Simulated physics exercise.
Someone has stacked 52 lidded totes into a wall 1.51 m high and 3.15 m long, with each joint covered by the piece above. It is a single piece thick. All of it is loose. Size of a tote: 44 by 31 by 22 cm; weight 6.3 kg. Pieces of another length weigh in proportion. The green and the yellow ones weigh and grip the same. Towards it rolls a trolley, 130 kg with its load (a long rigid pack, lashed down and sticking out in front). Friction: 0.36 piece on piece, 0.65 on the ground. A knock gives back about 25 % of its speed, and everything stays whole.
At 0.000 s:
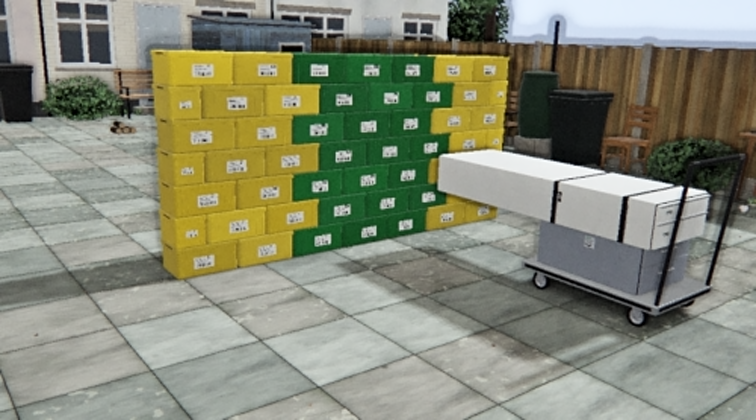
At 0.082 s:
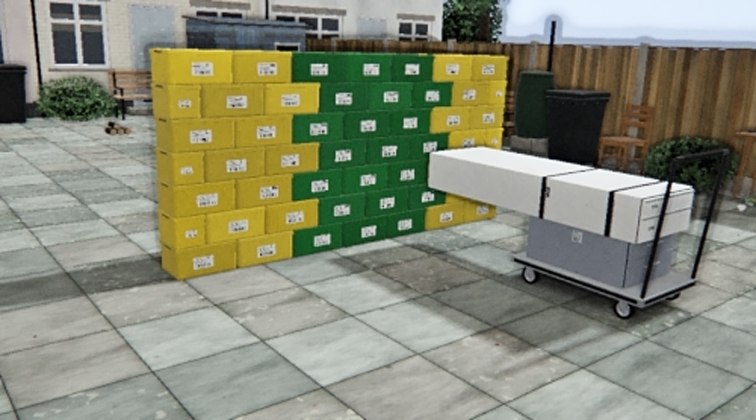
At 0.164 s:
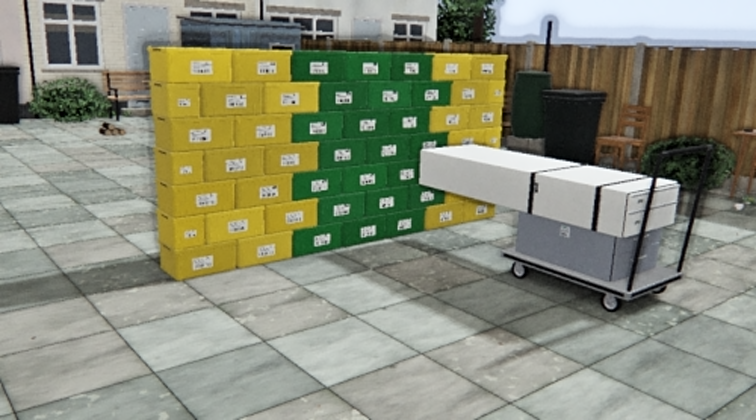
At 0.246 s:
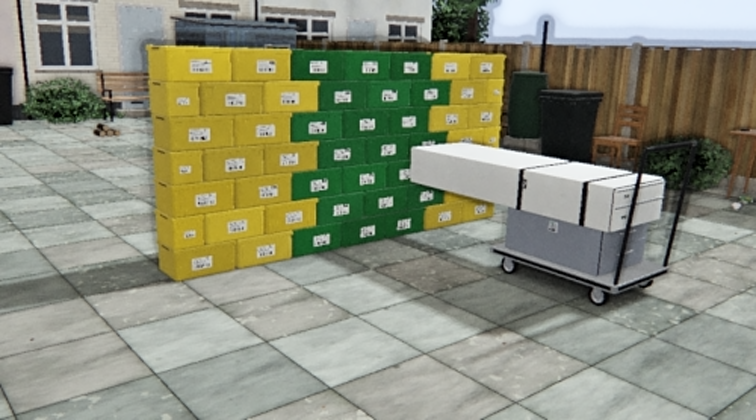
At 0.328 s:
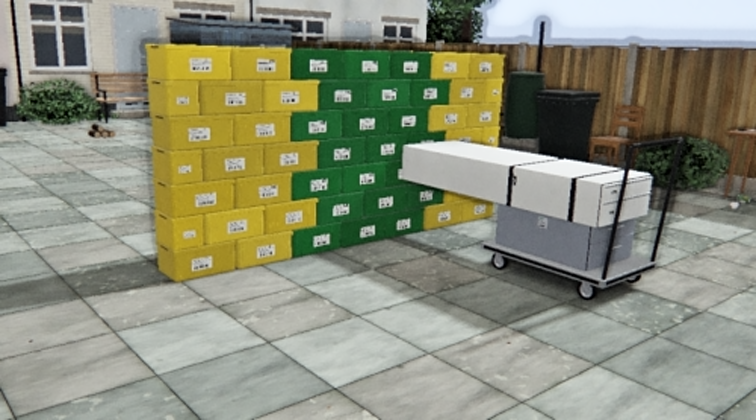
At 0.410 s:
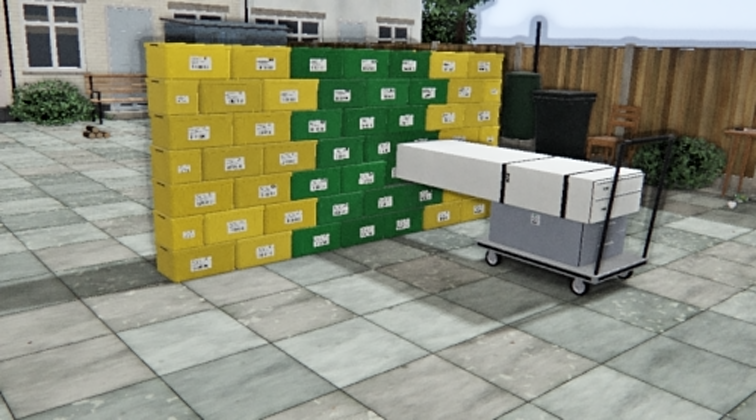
On a grey-paved yard with a pale house, bins and a wooden fence behind, the view looks slightly down and shifts a little. A wall of yellow and green lidded totes, green through the middle, stands at centre, with a flat trolley at right carrying a long white pack strapped over a grey box. The trolley rolls steadily left, bringing the pack's jutting end up to the wall's right part.
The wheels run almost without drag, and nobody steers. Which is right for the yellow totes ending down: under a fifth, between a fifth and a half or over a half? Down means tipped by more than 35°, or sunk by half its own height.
Less than a fifth of them.
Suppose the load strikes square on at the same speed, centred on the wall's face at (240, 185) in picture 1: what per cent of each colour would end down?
Then yellow 40, green 20 per cent.
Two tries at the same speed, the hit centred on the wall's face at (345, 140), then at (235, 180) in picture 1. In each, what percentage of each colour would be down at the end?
Yellow 0 then 40, green 0 then 20 per cent.
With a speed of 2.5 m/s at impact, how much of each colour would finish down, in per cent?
In that case yellow 0, green 10 per cent.
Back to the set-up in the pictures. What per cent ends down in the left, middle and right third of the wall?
Left 0, middle 0, right 0 per cent.
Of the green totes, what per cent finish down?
By colour: Green 0 per cent.
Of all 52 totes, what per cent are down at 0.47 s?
At that moment 0 per cent.
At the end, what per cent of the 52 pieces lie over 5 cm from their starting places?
25 per cent.
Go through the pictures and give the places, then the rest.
In the first picture (pixels give the middle of a visible side; the camera moves round a little), load (444, 167) 40 cm short of the wall; top yellow tote (202, 69); top green tote (371, 70); none has stirred.
Load (435, 164) 30 cm short of the wall; top yellow tote (202, 68), in the second picture.
Load (425, 161) 19 cm short of the wall; top yellow tote (201, 66), in the third picture.
Load (416, 159) 8 cm short of the wall; top yellow tote (200, 65), in the fourth picture.
Load (408, 157) 16 mm into the wall's line; top yellow tote (200, 64), in the fifth picture.
Load (401, 155) 9 cm into the wall's line; top yellow tote (200, 62); top green tote (368, 65); movement in 8 of them, in the sixth picture.
After 0.47 s, load 12 cm past the wall's line, still rolling; none of the 31 yellow totes down (0 of 52 in all colours); top yellow tote unmoved; top green tote 21 mm from its place.
After 0.58 s, load 17 cm past the wall's line, still rolling; none of the 31 yellow totes down (0 of 52 in all colours); top yellow tote unmoved; top green tote 49 mm from its place.
After 1.00 s, load 20 cm past the wall's line, still rolling; none of the 31 yellow totes down (0 of 52 in all colours); top yellow tote unmoved; top green tote 7 cm from its place.
In the end (1.5 s), load 18 cm past the wall's line, stopped; none of the 31 yellow totes down (0 of 52 in all colours); top yellow tote unmoved; top green tote 59 mm from its place. That is 0 per cent. From the last view, middles, top yellow tote near (188, 62), top green tote near (352, 64).
